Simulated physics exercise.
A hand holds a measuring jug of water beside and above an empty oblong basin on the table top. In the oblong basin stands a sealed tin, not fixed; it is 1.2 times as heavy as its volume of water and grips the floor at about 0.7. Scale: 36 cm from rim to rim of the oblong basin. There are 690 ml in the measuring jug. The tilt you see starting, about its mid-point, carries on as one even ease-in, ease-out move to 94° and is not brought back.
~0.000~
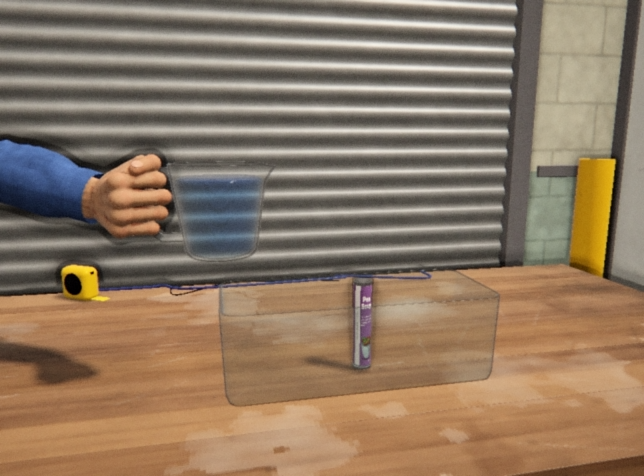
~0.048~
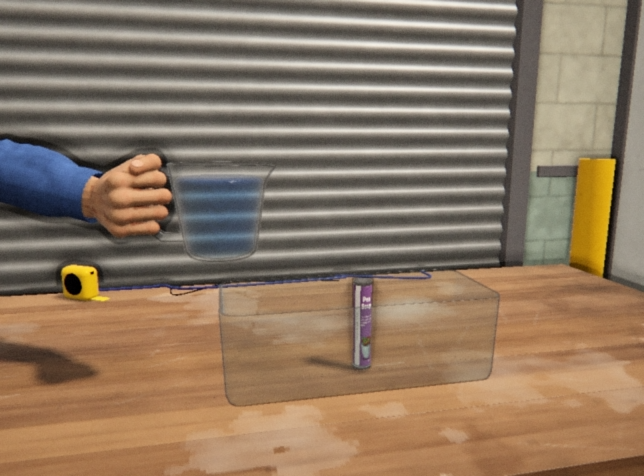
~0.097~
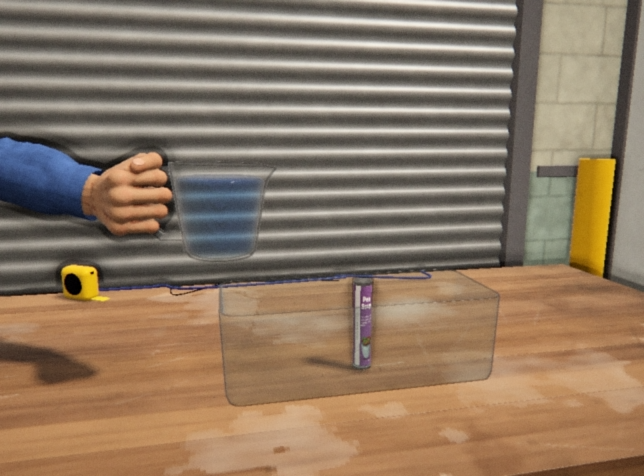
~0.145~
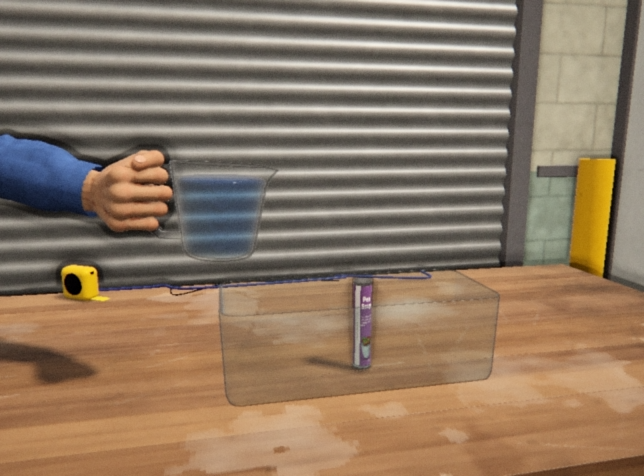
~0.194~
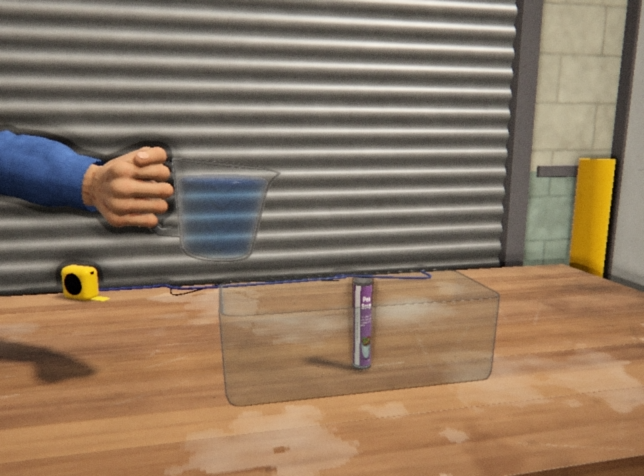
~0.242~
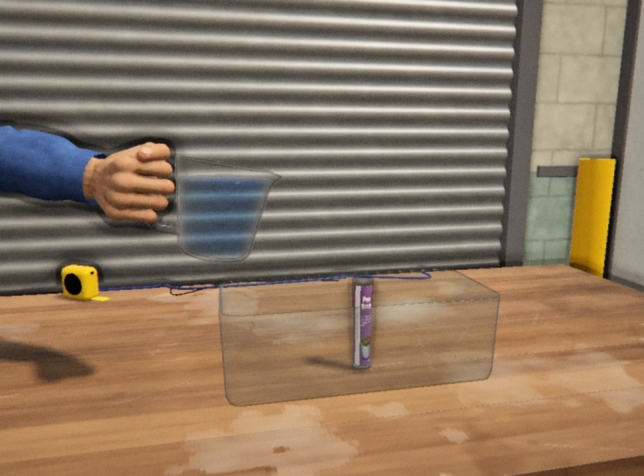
A blue-sleeved arm at the left holds a clear measuring jug of blue-tinted water by its handle and slowly tilts it slightly to the right. Below, an empty, see-through oblong basin stands on a worn wooden tabletop, with a slim purple tin upright at it and a yellow tape measure to the left. The camera stays still, facing a grey corrugated shutter, with a yellow post at right.
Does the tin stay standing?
The tin stays up.
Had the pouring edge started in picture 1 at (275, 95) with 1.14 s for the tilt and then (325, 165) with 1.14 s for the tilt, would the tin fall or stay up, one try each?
First it goes over; then it falls.
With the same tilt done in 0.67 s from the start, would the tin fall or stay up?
The tin keeps standing.
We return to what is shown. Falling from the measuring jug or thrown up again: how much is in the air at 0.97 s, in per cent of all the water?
About 16 per cent.
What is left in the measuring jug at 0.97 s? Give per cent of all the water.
About 28 per cent.
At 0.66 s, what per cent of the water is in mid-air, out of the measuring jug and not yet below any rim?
Near 16 in a hundred.
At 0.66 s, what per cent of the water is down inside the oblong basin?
Some 6 per cent.
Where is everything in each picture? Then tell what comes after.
Tilt 0°; pouring edge (276, 165); surface from (174, 178) to (263, 177); the oblong basin's rim runs from (220, 299) to (476, 283); the tin's top is at (363, 285), in the first picture.
Tilt 0°; pouring edge (276, 165); surface from (173, 179) to (264, 177), in the second picture.
Tilt 2°; pouring edge (277, 167); surface from (174, 178) to (264, 178), in the third picture.
Tilt 4°; pouring edge (279, 169); surface from (176, 178) to (266, 179), in the fourth picture.
Tilt 7°; pouring edge (281, 172); surface from (178, 178) to (268, 179), in the fifth picture.
Tilt 10°; pouring edge (283, 176); surface from (179, 179) to (271, 179), in the sixth picture.
Then, 0.66 s in, the tilt is 59° and 78 per cent is still to pour; the tin stands where it began.
Then, 0.97 s in, the tilt is 89° and 28 per cent is still to pour; the tin stands where it began.
Then, 1.29 s in, the tilt is 94° and 3 per cent is still to pour; the tin stands where it began.
Then, 1.64 s in, the tilt is 94° and 0 per cent is still to pour; the tin stands where it began.
Finally, the tin stands where it began.
